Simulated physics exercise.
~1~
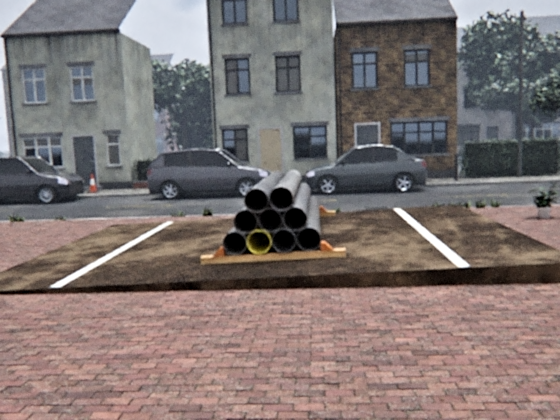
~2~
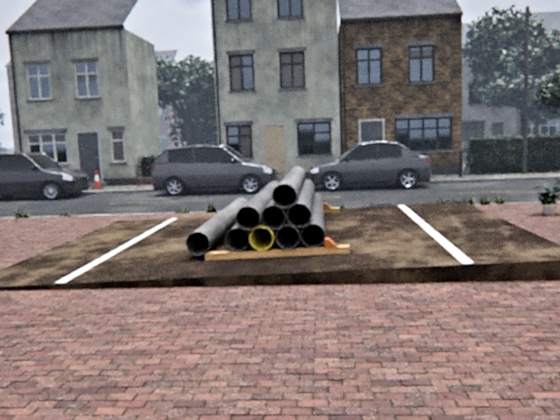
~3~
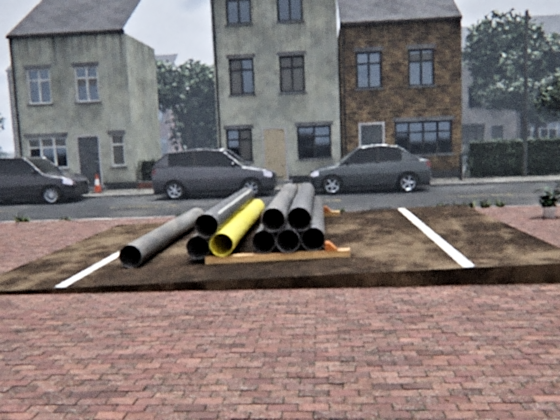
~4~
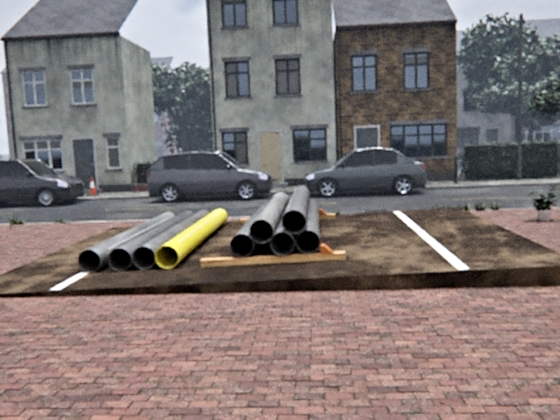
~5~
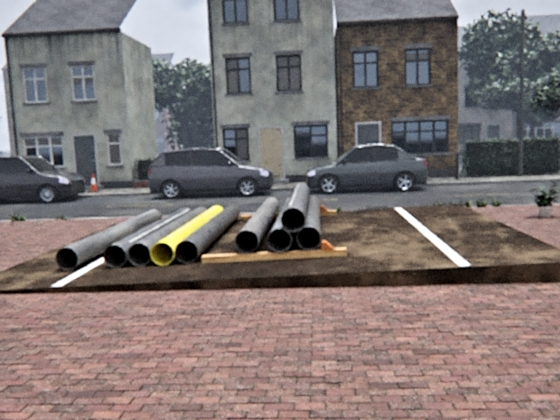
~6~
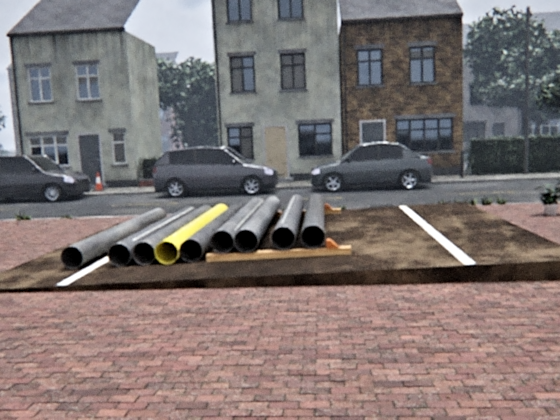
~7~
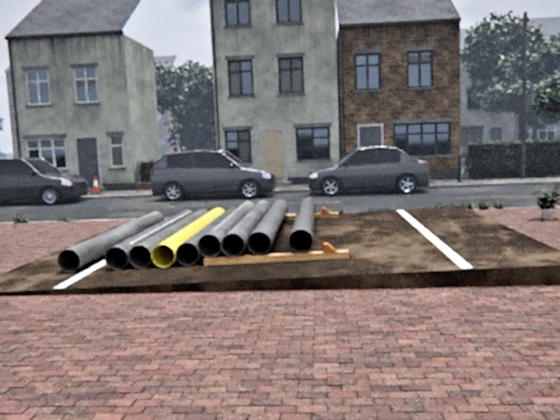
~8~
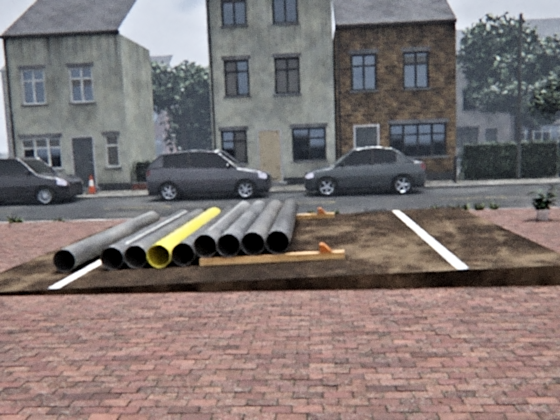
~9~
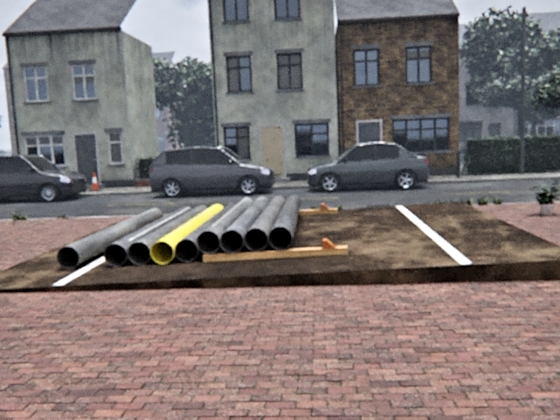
Street-side dirt plot opposite parked cars, with stacked pipes rolling down leftward, the yellow one settling among a row short of the white line.
